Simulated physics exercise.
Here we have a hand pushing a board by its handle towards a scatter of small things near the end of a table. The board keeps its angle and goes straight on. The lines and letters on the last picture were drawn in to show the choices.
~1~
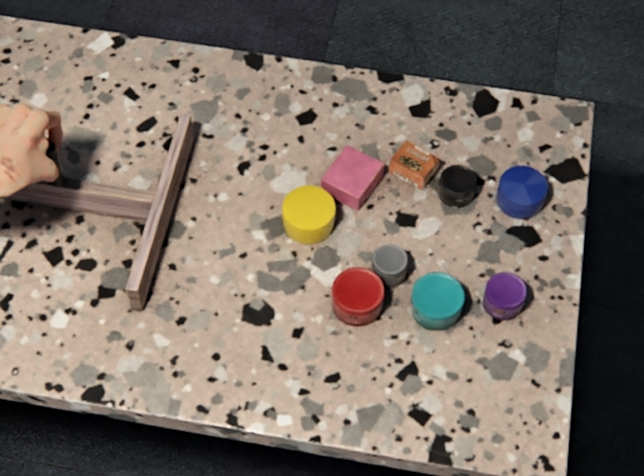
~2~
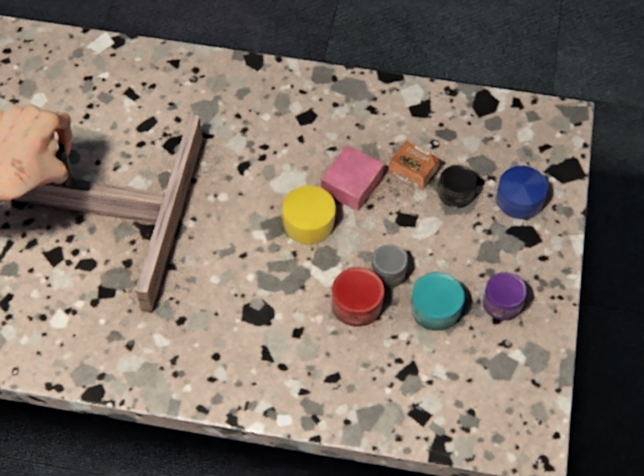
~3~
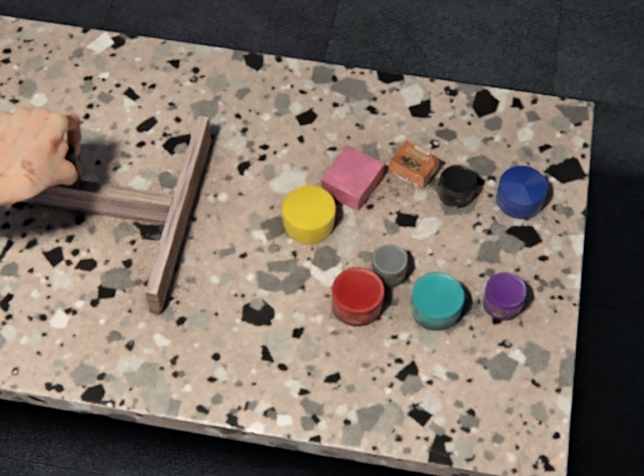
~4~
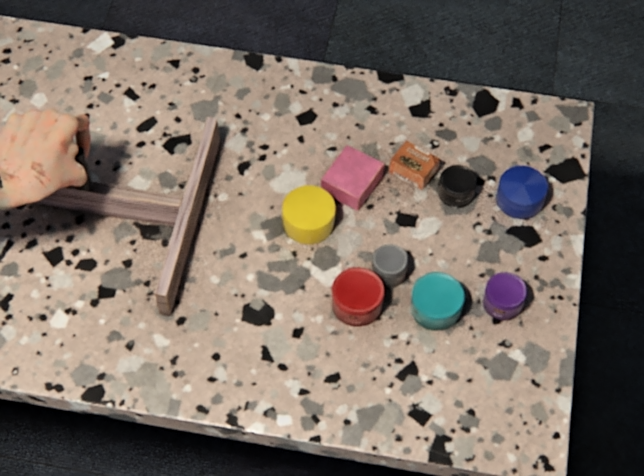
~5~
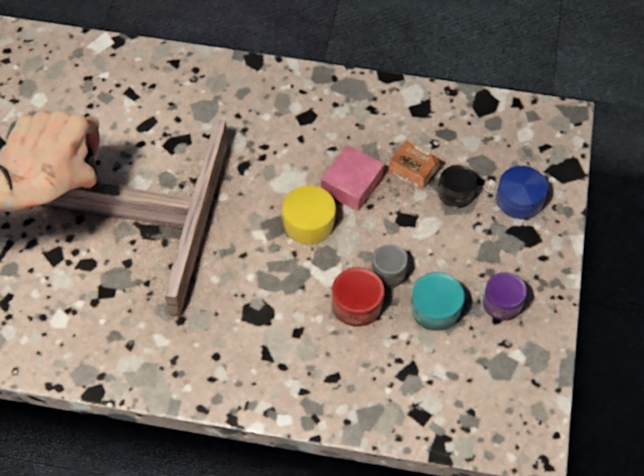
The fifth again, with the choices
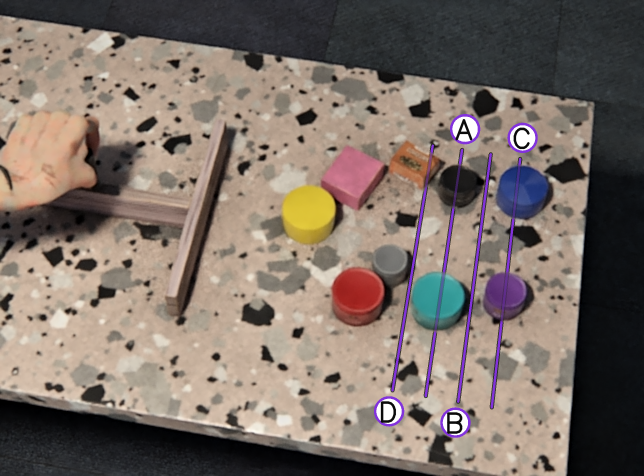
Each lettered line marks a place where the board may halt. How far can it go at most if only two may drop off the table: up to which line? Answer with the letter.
It should halt at C.
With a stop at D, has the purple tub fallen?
No.
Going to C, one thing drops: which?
The blue tin goes over.
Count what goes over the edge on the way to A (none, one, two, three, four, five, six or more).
The count is none.
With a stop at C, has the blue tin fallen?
By then, yes.
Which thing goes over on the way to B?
The blue tin.
On the marked copy, A at (445, 265); B at (475, 270); C at (507, 275); D at (414, 260).
Following C. Soon after the start, board (307, 221); yellow pot (343, 221); blue tin (522, 192).
Later, board (418, 238); blue tin (538, 194); purple tub (529, 291).
In the end, board (507, 252); blue tin over the edge; black jar (581, 213); one fallen.
As for the rest, A is within the limit but short; B is within the limit but short; D is within the limit but short.
